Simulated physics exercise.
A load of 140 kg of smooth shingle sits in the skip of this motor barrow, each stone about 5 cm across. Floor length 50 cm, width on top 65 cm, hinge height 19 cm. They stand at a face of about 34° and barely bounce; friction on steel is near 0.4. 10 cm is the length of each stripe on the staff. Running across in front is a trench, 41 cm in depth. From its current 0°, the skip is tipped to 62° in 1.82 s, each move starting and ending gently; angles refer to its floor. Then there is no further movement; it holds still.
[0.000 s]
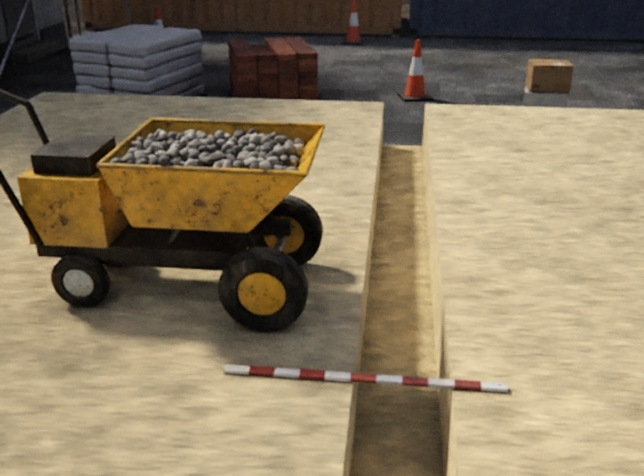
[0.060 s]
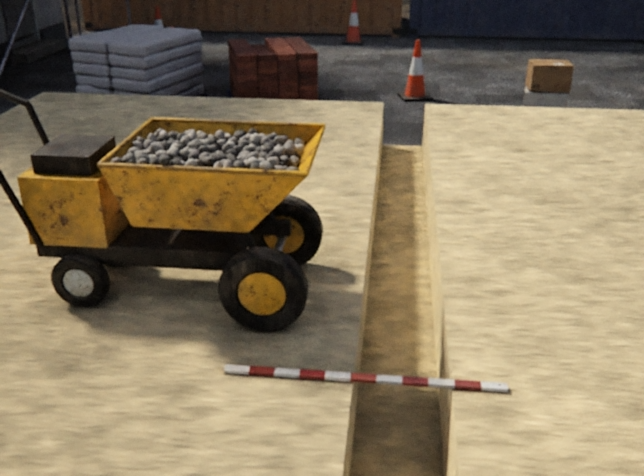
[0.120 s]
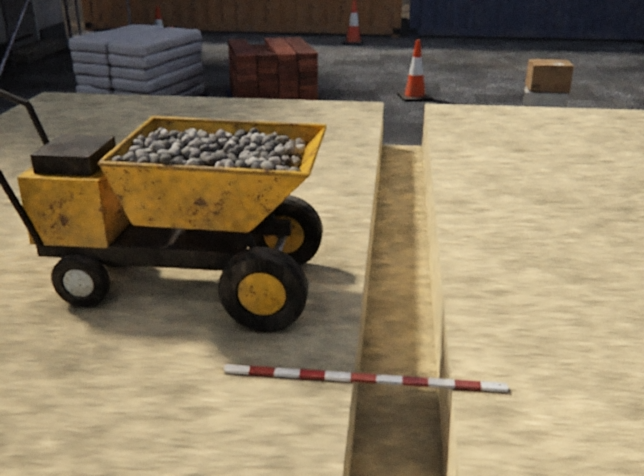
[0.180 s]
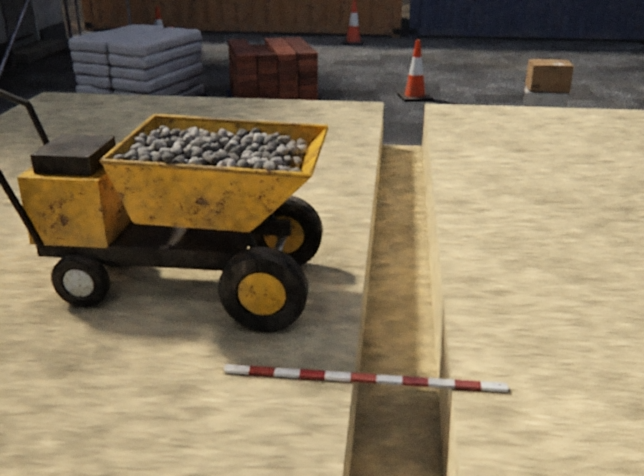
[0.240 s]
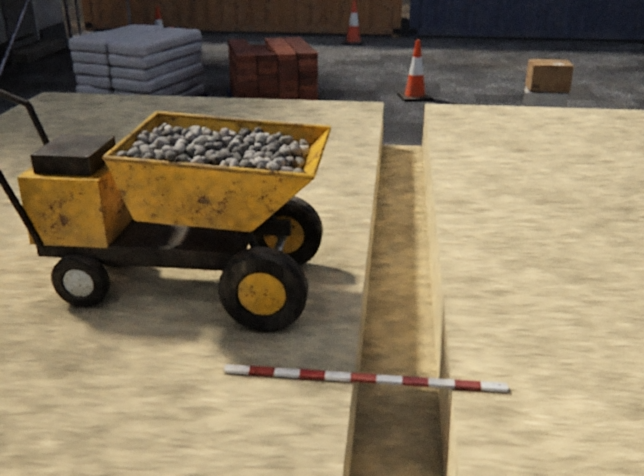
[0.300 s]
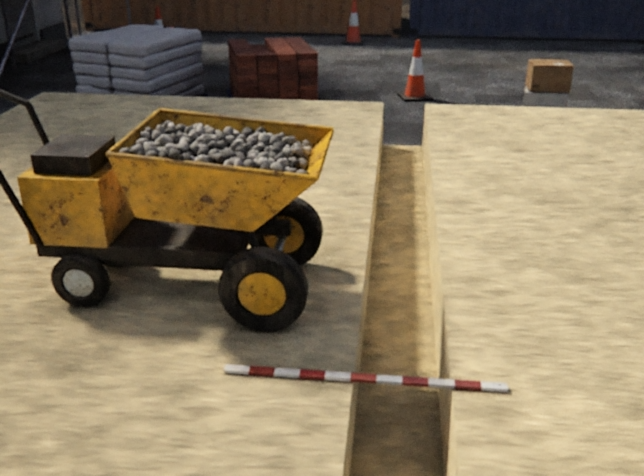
A paved yard is seen from slightly above and to the side, with pale, flat ground split by a narrow trench and darker tarmac behind. A yellow motor barrow heaped with grey stones stands at left, a red-and-white striped pole lies across the trench, and grey stacks, reddish blocks, orange cones and a box sit behind. The skip tilts slightly, its left end rising, while everything else stays still.
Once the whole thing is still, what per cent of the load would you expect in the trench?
I would expect about 64 per cent.
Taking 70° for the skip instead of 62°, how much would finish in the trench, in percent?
In that case near 55 per cent.
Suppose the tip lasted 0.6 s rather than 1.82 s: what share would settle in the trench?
It would come to roughly 40 per cent.
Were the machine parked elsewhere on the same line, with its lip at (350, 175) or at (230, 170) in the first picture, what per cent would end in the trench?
About 30 and 95 per cent.
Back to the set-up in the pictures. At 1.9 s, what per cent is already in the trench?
About 25 per cent by then.
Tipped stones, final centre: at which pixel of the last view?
Their middle lands near (426, 356).
After 1.4 s the floor is at 52°; 99 % in the skip, 1 % in the trench; the foremost stones are at (411, 237).
After 1.9 s the floor is at 62°; 49 % in the skip, 26 % in the trench, 24 % past the trench; the foremost stones are at (544, 313).
After 2.3 s the floor is at 62°; 26 % in the skip, 38 % in the trench, 36 % past the trench; the foremost stones are at (614, 329).
After 4.2 s the floor is at 62°; 0 % in the skip, 64 % in the trench, 36 % past the trench; the foremost stones are at (637, 299).
